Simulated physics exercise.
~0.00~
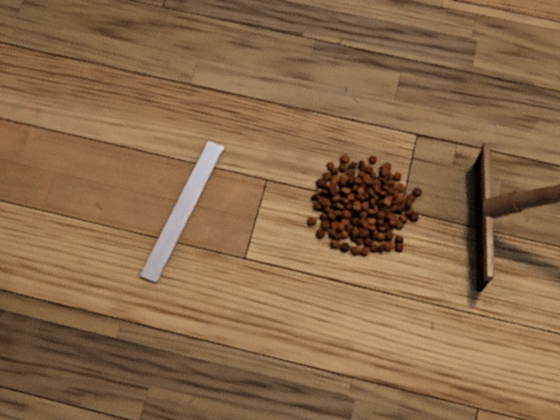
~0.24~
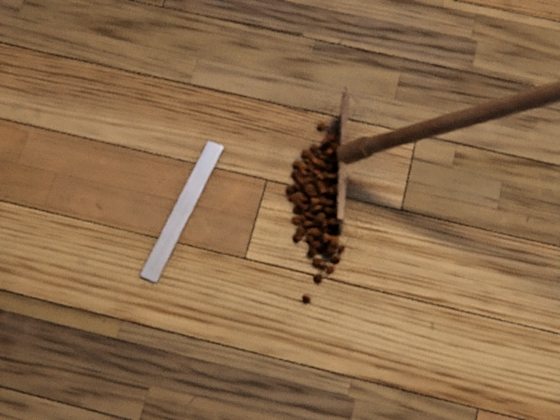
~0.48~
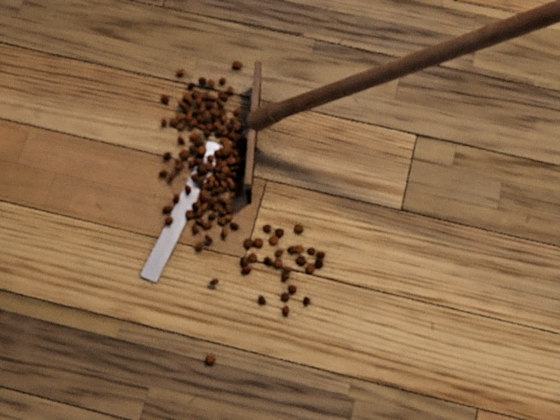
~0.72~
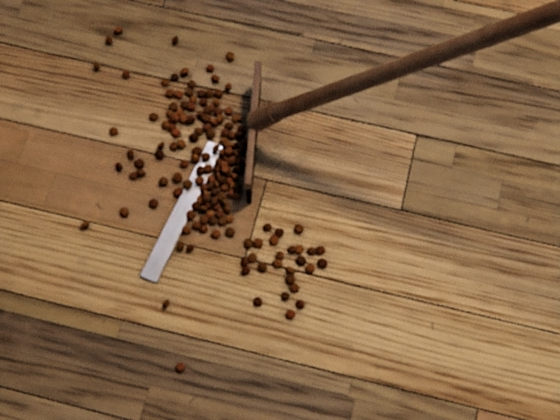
At first, a round heap of brown kibble lies on a wooden floor between a pale, slanted strip on the left and an upright squeegee with a wooden handle on the right. The squeegee sweeps left into the heap and squashes it into a narrow band against its blade. It pushes on until the kibble reaches the upper part of the strip, while a loose cluster slips past the blade's lower end. The squeegee then stays put as some bits scatter farther left. In the end, kibble lies around the strip's upper part, with the strip unmoved and stray pieces spread about.
